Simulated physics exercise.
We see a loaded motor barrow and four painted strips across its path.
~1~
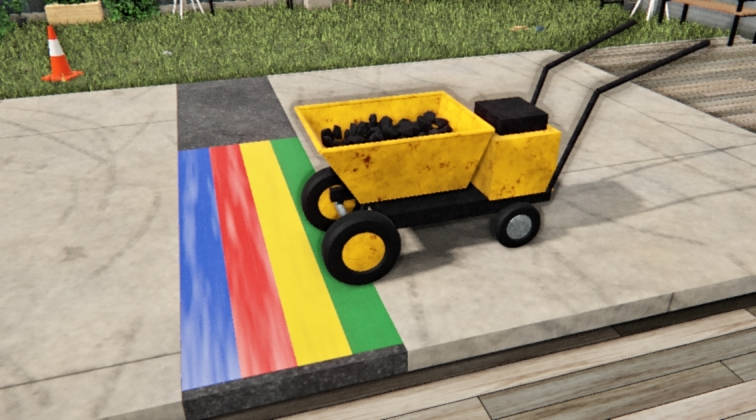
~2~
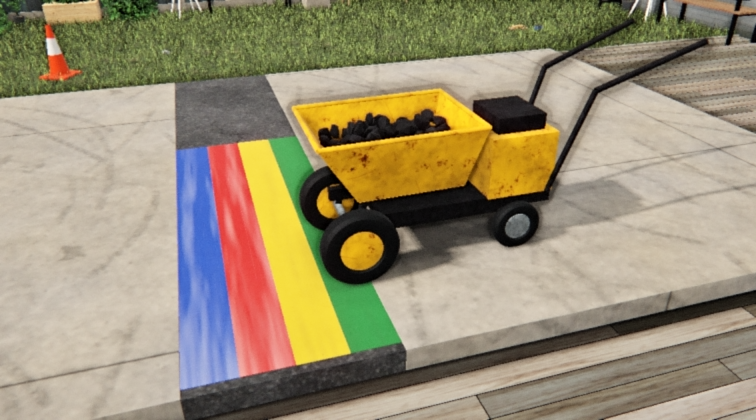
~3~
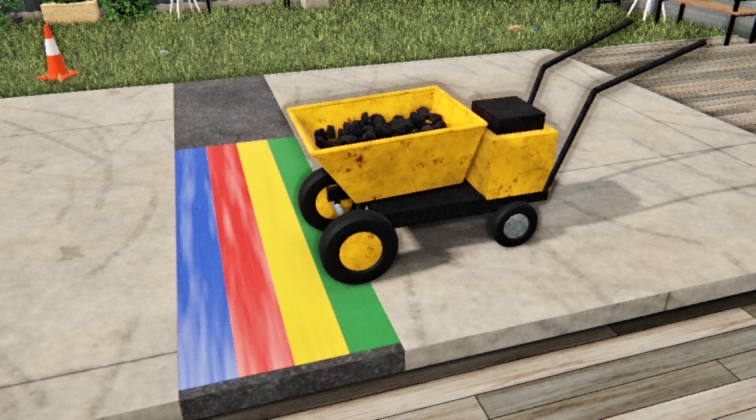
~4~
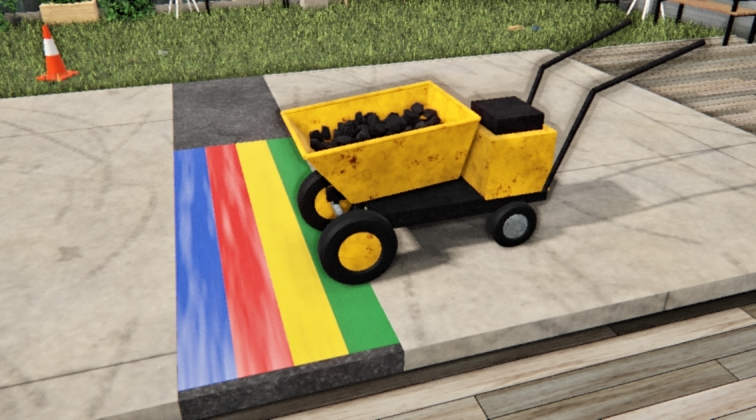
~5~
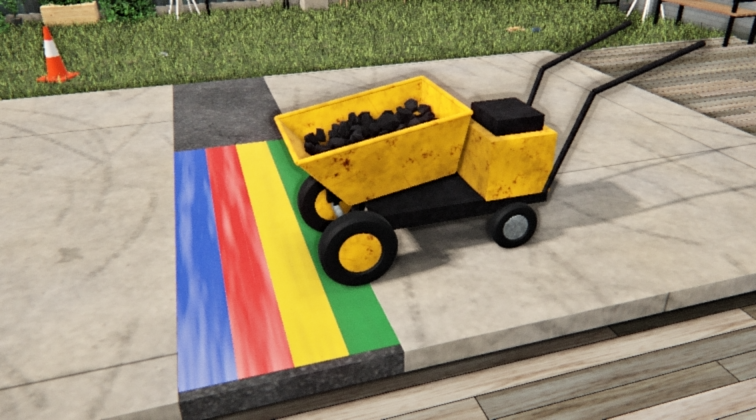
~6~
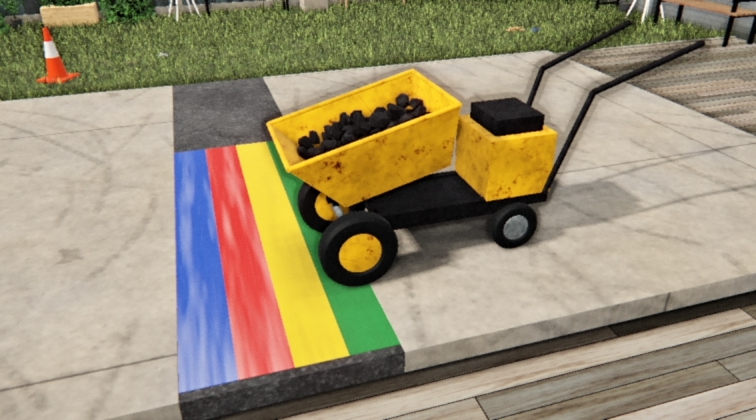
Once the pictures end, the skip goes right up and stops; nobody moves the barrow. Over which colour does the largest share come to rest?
Most covered: The blue band.
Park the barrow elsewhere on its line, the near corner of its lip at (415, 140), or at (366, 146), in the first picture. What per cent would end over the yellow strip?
Roughly 40 per cent, and 10 per cent.
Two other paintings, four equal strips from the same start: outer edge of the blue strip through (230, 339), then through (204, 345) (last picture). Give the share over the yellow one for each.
The first gives 0 %, the second 0 %.
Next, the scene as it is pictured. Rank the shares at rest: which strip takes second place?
It is the red strip.
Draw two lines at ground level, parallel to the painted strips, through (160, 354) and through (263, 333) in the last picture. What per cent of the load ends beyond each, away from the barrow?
Roughly 10 per cent, and 70 per cent.
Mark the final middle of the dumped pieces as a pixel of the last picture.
Near (203, 275).
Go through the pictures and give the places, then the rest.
In the first picture, lip of the skip at (321, 152), level; top of the load at (394, 134), lumps of coal; green strip at (360, 308); yellow strip at (312, 318); red strip at (261, 327); blue strip at (208, 338).
In the second picture, lip of the skip at (318, 151), level; top of the load at (392, 133).
In the third picture, lip of the skip at (313, 154), tipped barely; top of the load at (400, 132).
In the fourth picture, lip of the skip at (306, 157), tipped a little; top of the load at (395, 130).
In the fifth picture, lip of the skip at (298, 163), tipped a little; top of the load at (408, 128).
In the sixth picture, lip of the skip at (289, 170), tipped clearly; top of the load at (400, 124); green strip at (357, 309); yellow strip at (309, 319); red strip at (258, 329); blue strip at (205, 340).
Soon after the last picture, skip tipped steeply; all in the skip.
A little later, skip tipped steeply; nearly all in the skip; a small part over the blue strip; a stray few off the paint.
Later still, skip tipped right over; about a third in the skip; a small part over the red strip; about a third over the blue strip; about a quarter off the paint.
By the end, skip tipped right over; about a third in the skip; none over the green strip; none over the yellow strip; a small part over the red strip; about a third over the blue strip; about a quarter off the paint.
